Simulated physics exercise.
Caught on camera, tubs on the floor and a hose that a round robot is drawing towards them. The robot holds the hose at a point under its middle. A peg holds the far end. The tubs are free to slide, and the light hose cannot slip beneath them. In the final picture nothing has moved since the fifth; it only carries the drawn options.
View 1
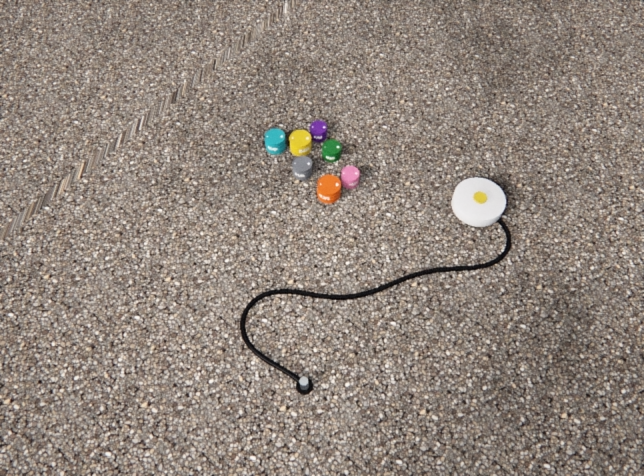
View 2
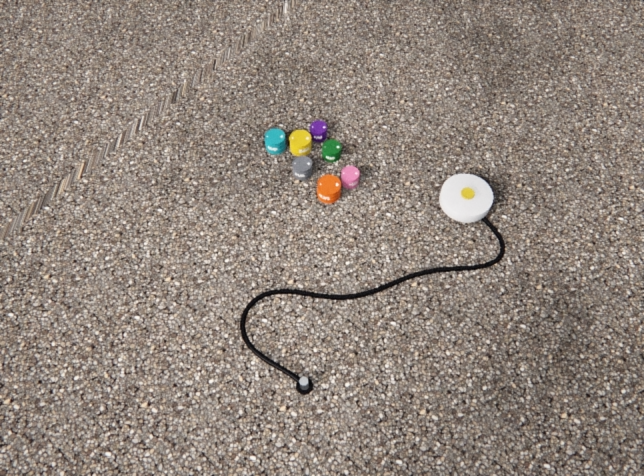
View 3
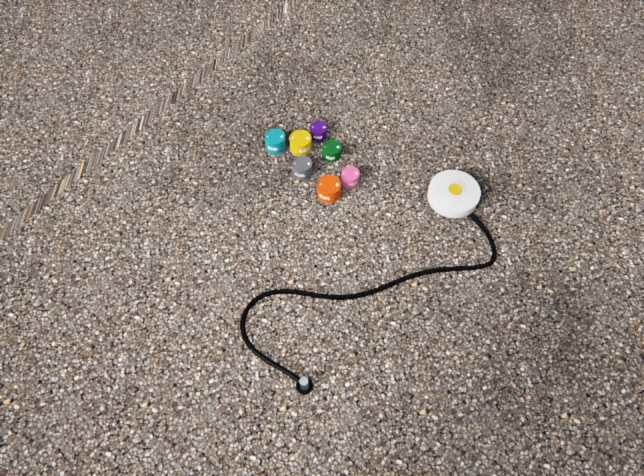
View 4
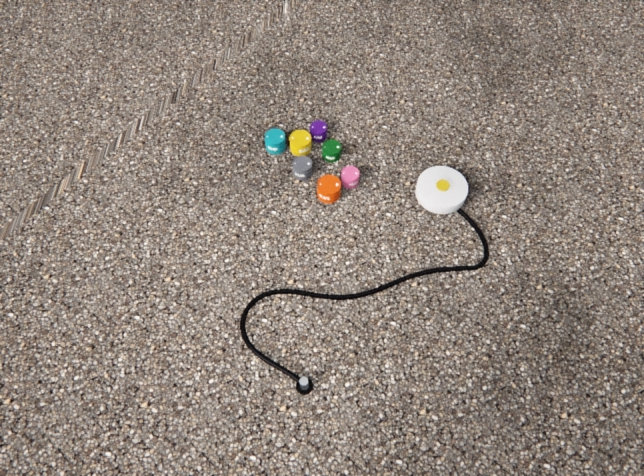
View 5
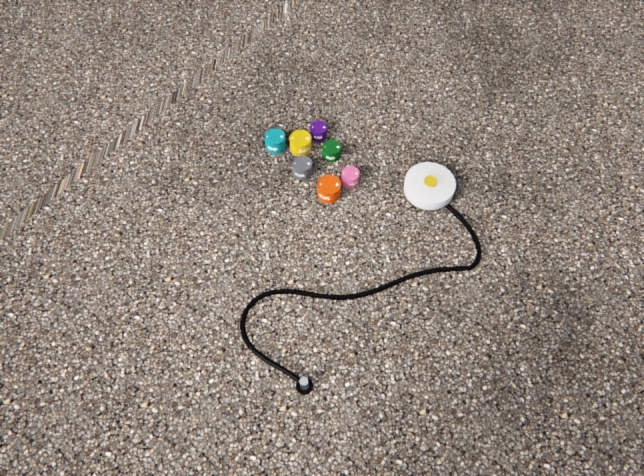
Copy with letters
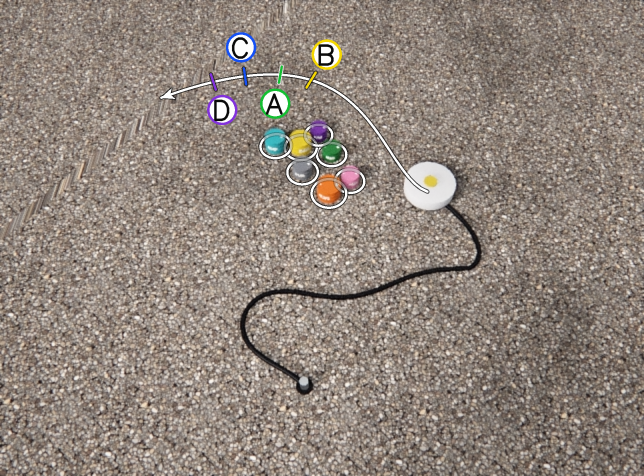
A round white robot with a yellow spot slides slowly left and slightly away across the speckled floor, drawing the near part of a black hose towards a cluster of small coloured tubs, which stay still, untouched.
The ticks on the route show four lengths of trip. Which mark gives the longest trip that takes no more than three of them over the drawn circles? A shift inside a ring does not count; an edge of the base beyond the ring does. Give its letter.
At C, and not beyond.
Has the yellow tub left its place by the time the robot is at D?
By then, yes.
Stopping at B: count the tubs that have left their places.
The count is none.
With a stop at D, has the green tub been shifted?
Yes.
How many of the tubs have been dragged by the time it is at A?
The count is none.
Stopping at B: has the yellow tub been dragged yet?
No.
On the marked copy, A at (280, 75); B at (311, 80); C at (245, 76); D at (213, 82); the route from (428, 192) via (321, 83) to (161, 98).
With C. Early on, robot (375, 123).
Further on, robot (316, 76).
At the end, robot (244, 70); pink tub (342, 177); one over the rings.
As for the rest, A is within the limit but short; B is within the limit but short; D has five over the rings.
